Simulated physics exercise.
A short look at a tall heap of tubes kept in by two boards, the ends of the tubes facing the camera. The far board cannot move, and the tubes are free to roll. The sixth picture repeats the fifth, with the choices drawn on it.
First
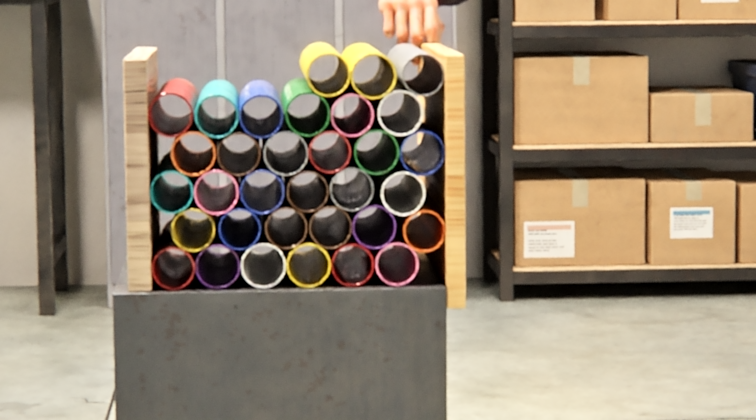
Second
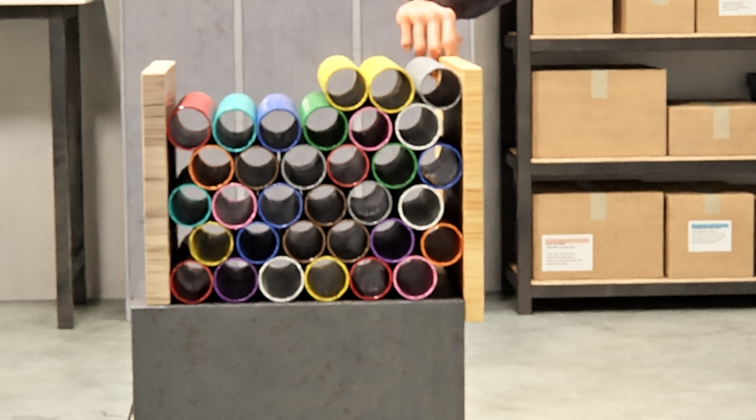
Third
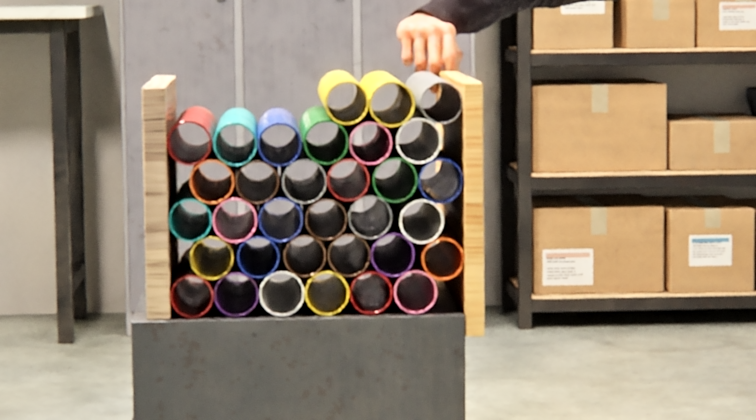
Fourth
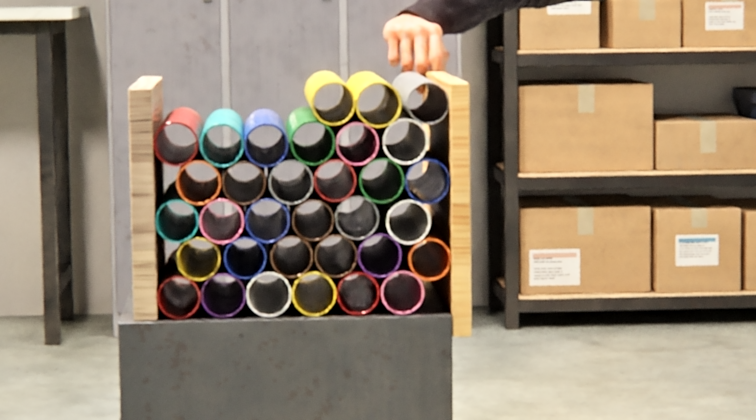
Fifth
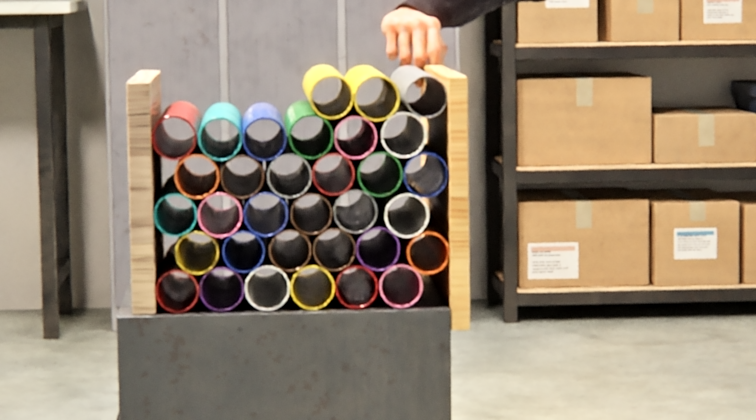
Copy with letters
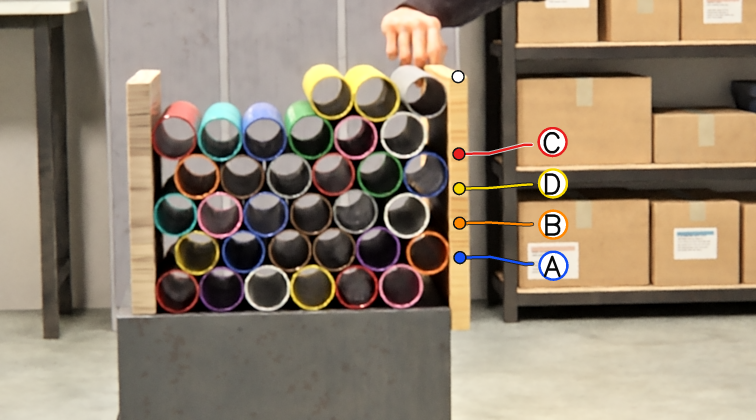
A tall stack of colourful tubes sat between two wooden boards, barely changing, while a hand stayed by the grey tube at the top right and the whole view shifted slightly around.
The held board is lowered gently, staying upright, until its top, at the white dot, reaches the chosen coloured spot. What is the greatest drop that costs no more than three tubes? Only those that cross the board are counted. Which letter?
Lower it to D and no more.
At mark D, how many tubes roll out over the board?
The count is one.
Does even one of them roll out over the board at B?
Yes, at B.
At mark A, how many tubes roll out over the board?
At A the number is four.
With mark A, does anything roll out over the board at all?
At A: Yes.
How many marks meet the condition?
The number is two.
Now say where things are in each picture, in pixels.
Side board (440, 165); a red tube (173, 268); a pink tube (397, 264), in the first picture.
A pink tube (415, 277); a yellow tube (211, 243), in the second picture.
A pink tube (235, 220); a turquoise tube (190, 220), in the third picture.
A pink tube (357, 144); a grey tube (428, 103), in the fourth picture.
Side board (444, 187); a red tube (177, 291); a pink tube (401, 286), in the fifth picture.
On the marked copy, A at (460, 258); B at (460, 223); C at (459, 154); D at (460, 189); the white dot at (459, 76).
Taking D. A third of the way, top of the board (448, 131).
Two thirds of the way, top of the board (449, 188).
When it is over, top of the board (449, 188), one out over the board.
As for the rest, A four out over the board; B four out over the board; C none out over the board.
